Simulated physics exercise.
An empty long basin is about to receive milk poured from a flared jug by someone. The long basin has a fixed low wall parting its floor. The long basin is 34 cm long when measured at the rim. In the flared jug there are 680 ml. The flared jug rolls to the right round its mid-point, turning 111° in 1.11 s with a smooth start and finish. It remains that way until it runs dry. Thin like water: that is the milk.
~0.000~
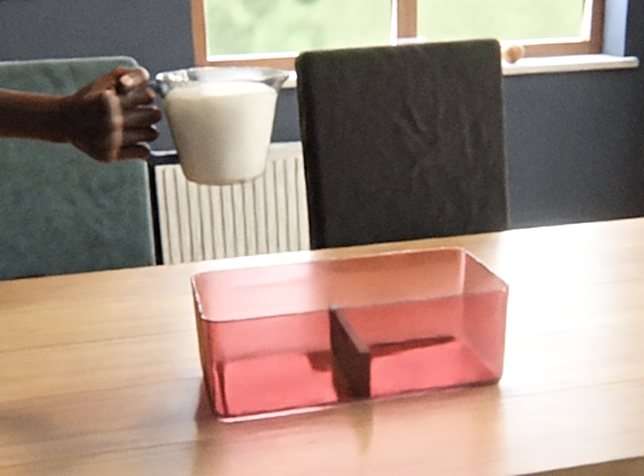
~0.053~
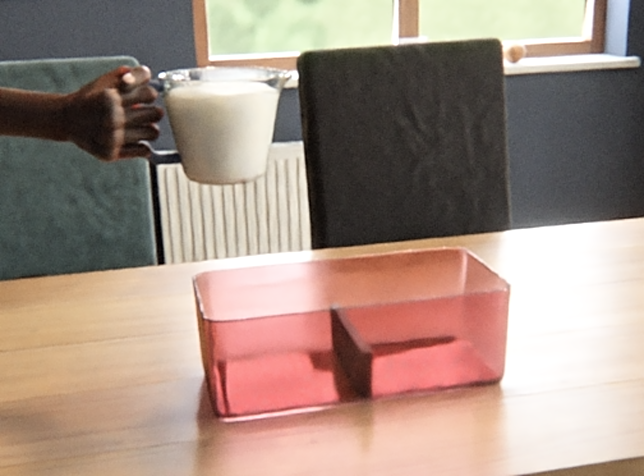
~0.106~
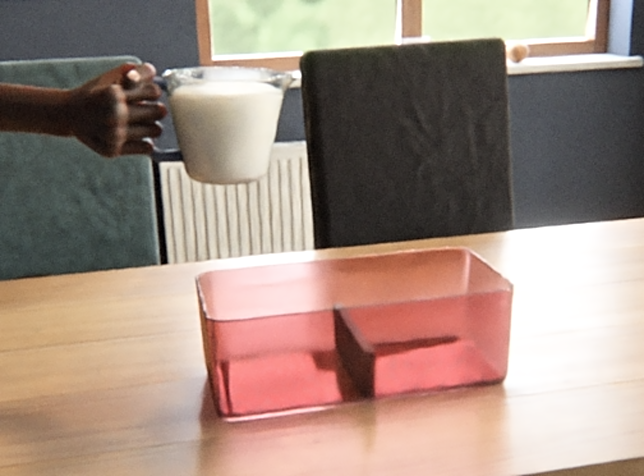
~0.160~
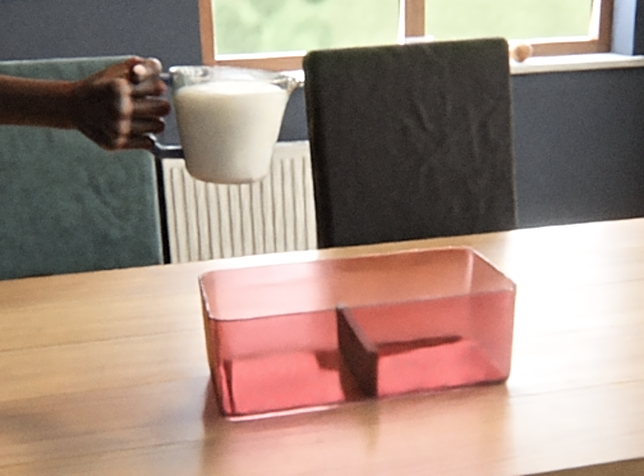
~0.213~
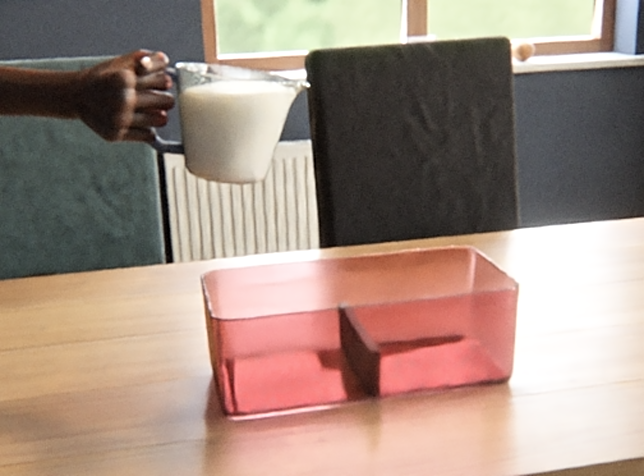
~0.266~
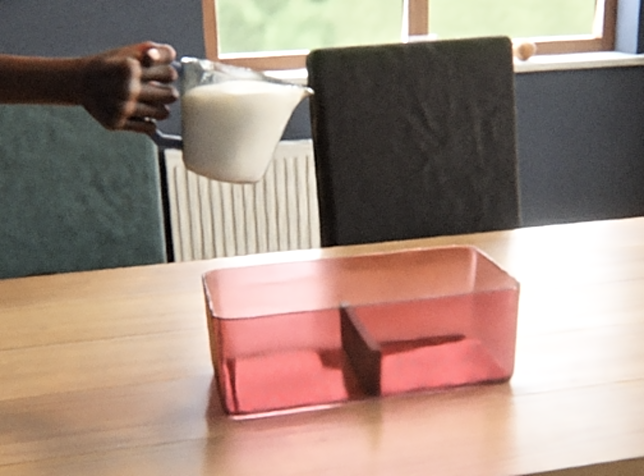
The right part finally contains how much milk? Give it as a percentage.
About 68 in every hundred parts.
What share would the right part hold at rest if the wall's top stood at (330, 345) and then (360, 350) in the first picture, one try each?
The first try gives 80 percent and the second 60 percent.
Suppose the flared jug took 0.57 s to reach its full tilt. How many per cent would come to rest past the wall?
That would give about 40 percent.
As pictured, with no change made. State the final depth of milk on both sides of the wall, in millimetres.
Left part about 8 mm deep, right part about 18 mm deep.
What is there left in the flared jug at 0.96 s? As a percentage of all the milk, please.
Roughly 7 percent remains.
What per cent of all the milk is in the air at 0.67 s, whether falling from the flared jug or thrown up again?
About 28 per cent.
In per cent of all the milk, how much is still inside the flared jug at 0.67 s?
I'd put it near 60 percent.
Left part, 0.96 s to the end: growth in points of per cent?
About 16 percent.
After 0.67 s the tilt is 73° and 59 per cent is still to pour, 0 is left of the wall and 12 right of it.
After 0.96 s the tilt is 106° and 7 per cent is still to pour, 14 is left of the wall and 64 right of it.
After 1.27 s the tilt is 111° and 0 per cent is still to pour, 31 is left of the wall and 67 right of it.
After 1.61 s the tilt is 111° and 0 per cent is still to pour, 31 is left of the wall and 67 right of it.
In the end 31 per cent lies left of the wall, 68 right of it and 2 outside.
